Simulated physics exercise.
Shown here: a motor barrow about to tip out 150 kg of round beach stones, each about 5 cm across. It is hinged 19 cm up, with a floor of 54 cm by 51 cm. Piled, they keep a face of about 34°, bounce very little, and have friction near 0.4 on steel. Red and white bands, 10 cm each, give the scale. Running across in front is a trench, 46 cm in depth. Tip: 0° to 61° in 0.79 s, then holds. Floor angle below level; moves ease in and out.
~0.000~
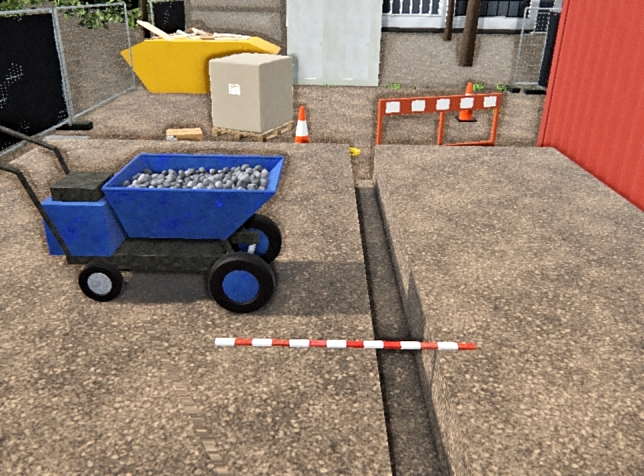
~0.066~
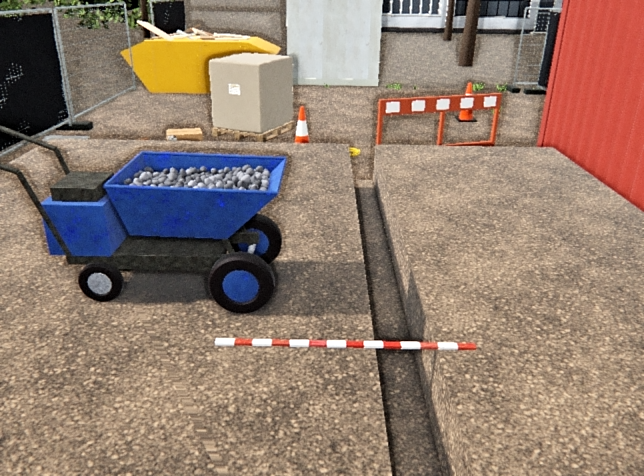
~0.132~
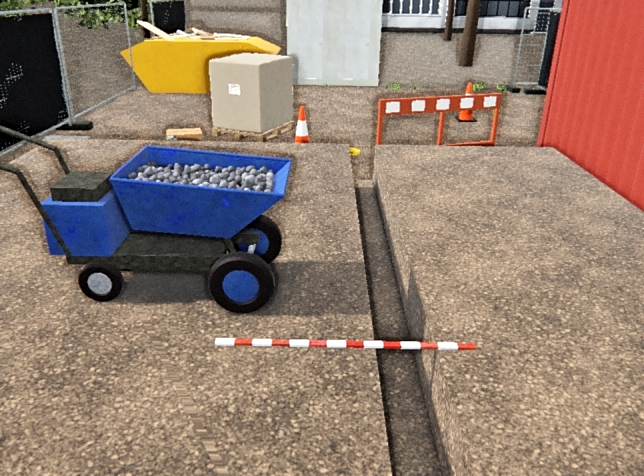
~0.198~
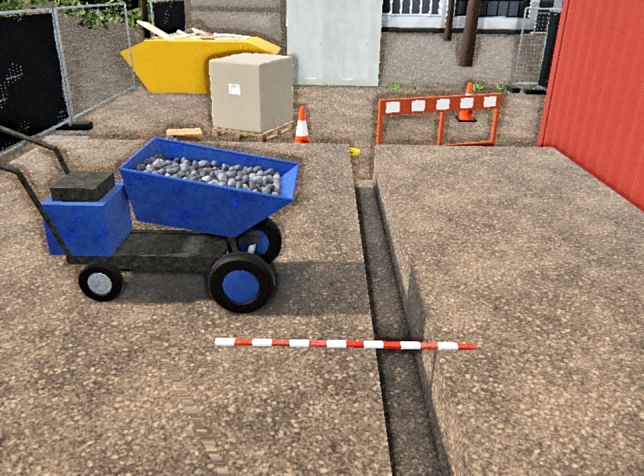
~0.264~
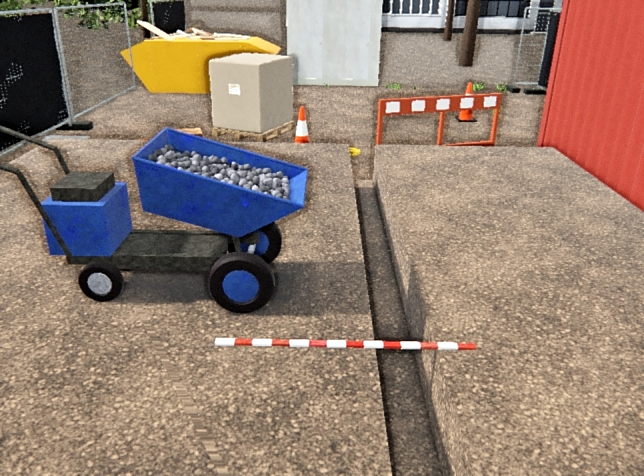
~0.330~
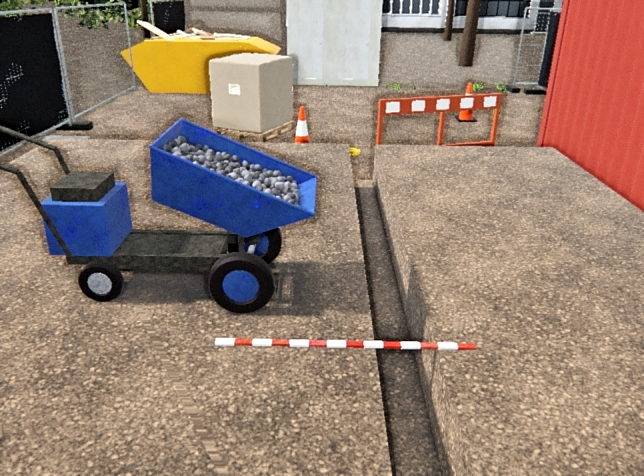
A blue skip full of grey rounded stones tilts on a small motor barrow at the left of a paved yard, seen from slightly above. A narrow trench crosses the ground beside it, with a red and white banded pole, yellow container, pale block, orange cones and barrier, and red wall around. The skip's back rises steadily as its front edge swings right and down, while the wheels and camera stay still.
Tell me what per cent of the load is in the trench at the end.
Some 91 per cent.
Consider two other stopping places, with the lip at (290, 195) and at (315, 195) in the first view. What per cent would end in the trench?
The first start gives about 80 per cent, the second about 60.
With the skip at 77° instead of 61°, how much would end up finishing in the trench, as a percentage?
It would come to about 90 percent.
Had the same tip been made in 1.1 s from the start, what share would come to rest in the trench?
Expected share: Around 95%.
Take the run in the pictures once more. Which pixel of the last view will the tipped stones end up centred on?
Somewhere near pixel (392, 336).
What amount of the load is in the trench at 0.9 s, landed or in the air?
10 per cent, give or take.
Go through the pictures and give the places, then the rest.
In the first frame, lip at (275, 192), floor tilted 0°, highest stones at (240, 176).
In the second frame, lip at (278, 193), floor tilted 1°, highest stones at (205, 177); the stones move at 0.3 m/s on average.
In the third frame, lip at (284, 196), floor tilted 5°, highest stones at (168, 172); the stones move at 0.6 m/s on average.
In the fourth frame, the skip is at 10°, its lip at (293, 200); the top of the load is at (164, 163); the stones move at 0.8 m/s on average.
In the fifth frame, the skip is at 16°, its lip at (303, 207); the top of the load is at (170, 155); the stones move at 1.0 m/s on average.
In the sixth frame, lip at (314, 215), floor tilted 23°, highest stones at (180, 147); the stones move at 1.1 m/s on average.
After 0.6 s the floor is at 51°; 100 % in the skip; the foremost stones are at (333, 235).
After 0.9 s the floor is at 61°; 79 % in the skip, 8 % short of the trench, 12 % in the trench; the foremost stones are at (398, 298).
After 1.2 s the floor is at 61°; 31 % in the skip, 6 % short of the trench, 57 % in the trench, 6 % past the trench; the foremost stones are at (492, 305).
After 3.2 s the floor is at 61°; 0 % in the skip, 3 % short of the trench, 91 % in the trench, 7 % past the trench; the foremost stones are at (608, 290).
